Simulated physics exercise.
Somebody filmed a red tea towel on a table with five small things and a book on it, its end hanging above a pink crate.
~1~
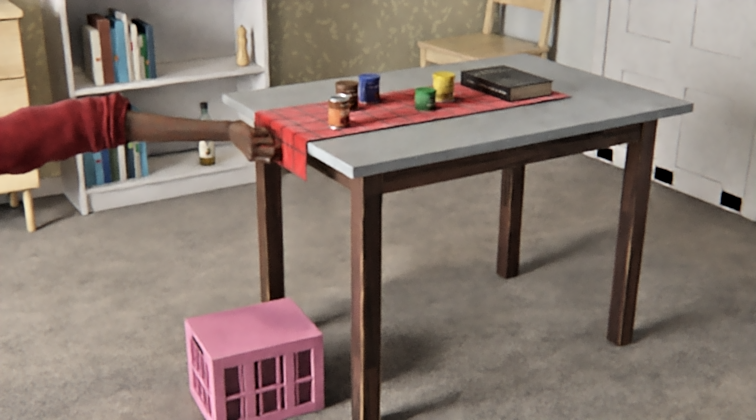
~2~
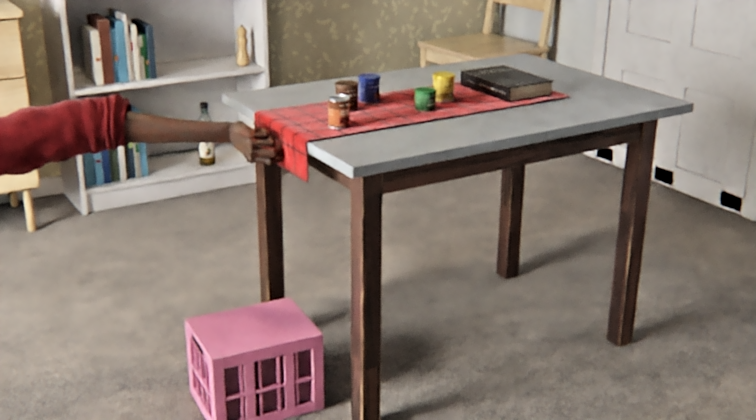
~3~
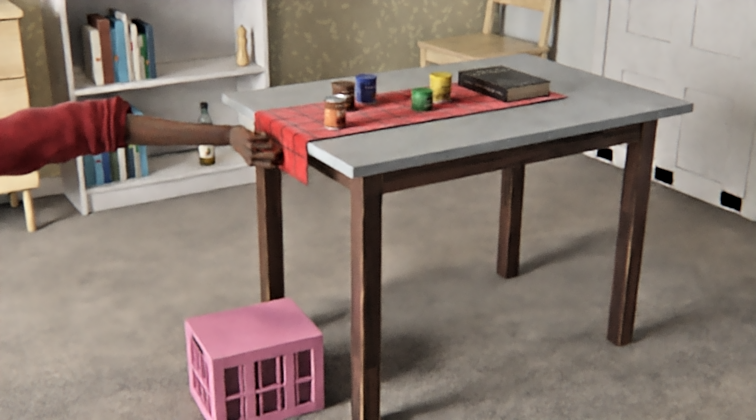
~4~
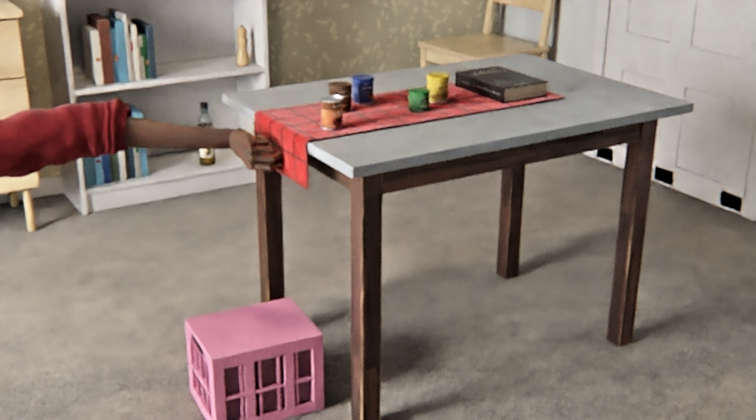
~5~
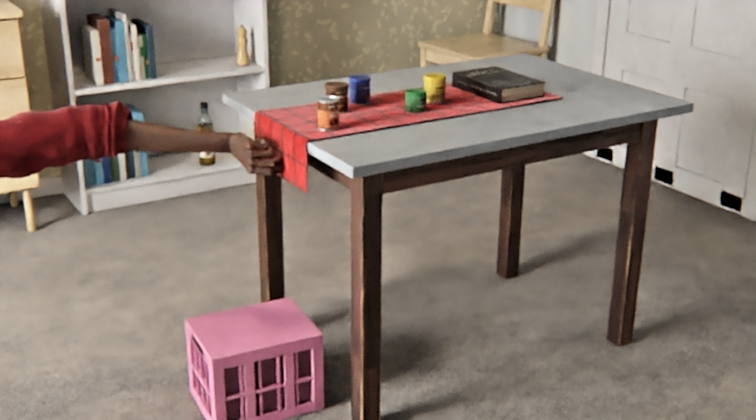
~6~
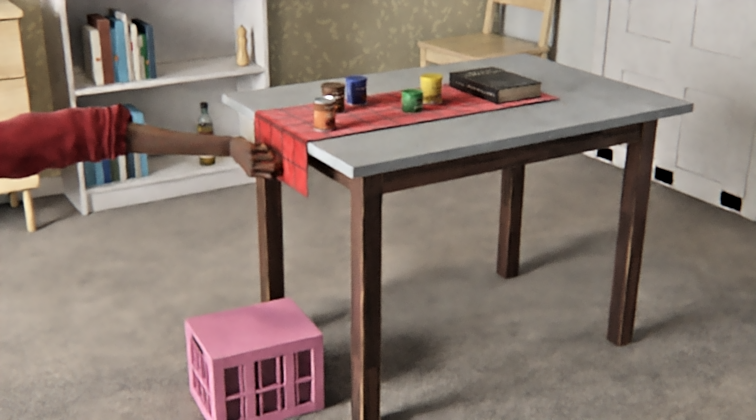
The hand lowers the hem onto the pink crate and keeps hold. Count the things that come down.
It carries off four.
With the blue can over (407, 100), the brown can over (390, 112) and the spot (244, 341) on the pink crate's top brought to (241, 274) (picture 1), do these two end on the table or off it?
The blue can keeps its place on top; the brown can does not fall.
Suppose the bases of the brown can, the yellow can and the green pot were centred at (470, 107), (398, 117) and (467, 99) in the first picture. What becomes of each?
The brown can stays on, the yellow can drops off, the green pot holds on.
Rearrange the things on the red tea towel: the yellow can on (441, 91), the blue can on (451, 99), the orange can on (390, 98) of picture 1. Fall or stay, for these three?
The yellow can stays on, the blue can keeps its place on top, the orange can drops off.
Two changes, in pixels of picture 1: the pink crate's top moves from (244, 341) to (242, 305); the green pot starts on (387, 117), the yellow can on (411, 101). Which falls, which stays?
The green pot goes over; the yellow can stays on.
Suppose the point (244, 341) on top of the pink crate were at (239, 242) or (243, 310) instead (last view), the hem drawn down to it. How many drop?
Over the edge go 1 and 3.
Soon after, hem near (281, 262); orange can and brown can gone.
Then, hem near (280, 304); orange can, brown can and blue can gone.
At rest, hem on the crate; orange can, brown can, blue can and green pot gone. The answer is four.
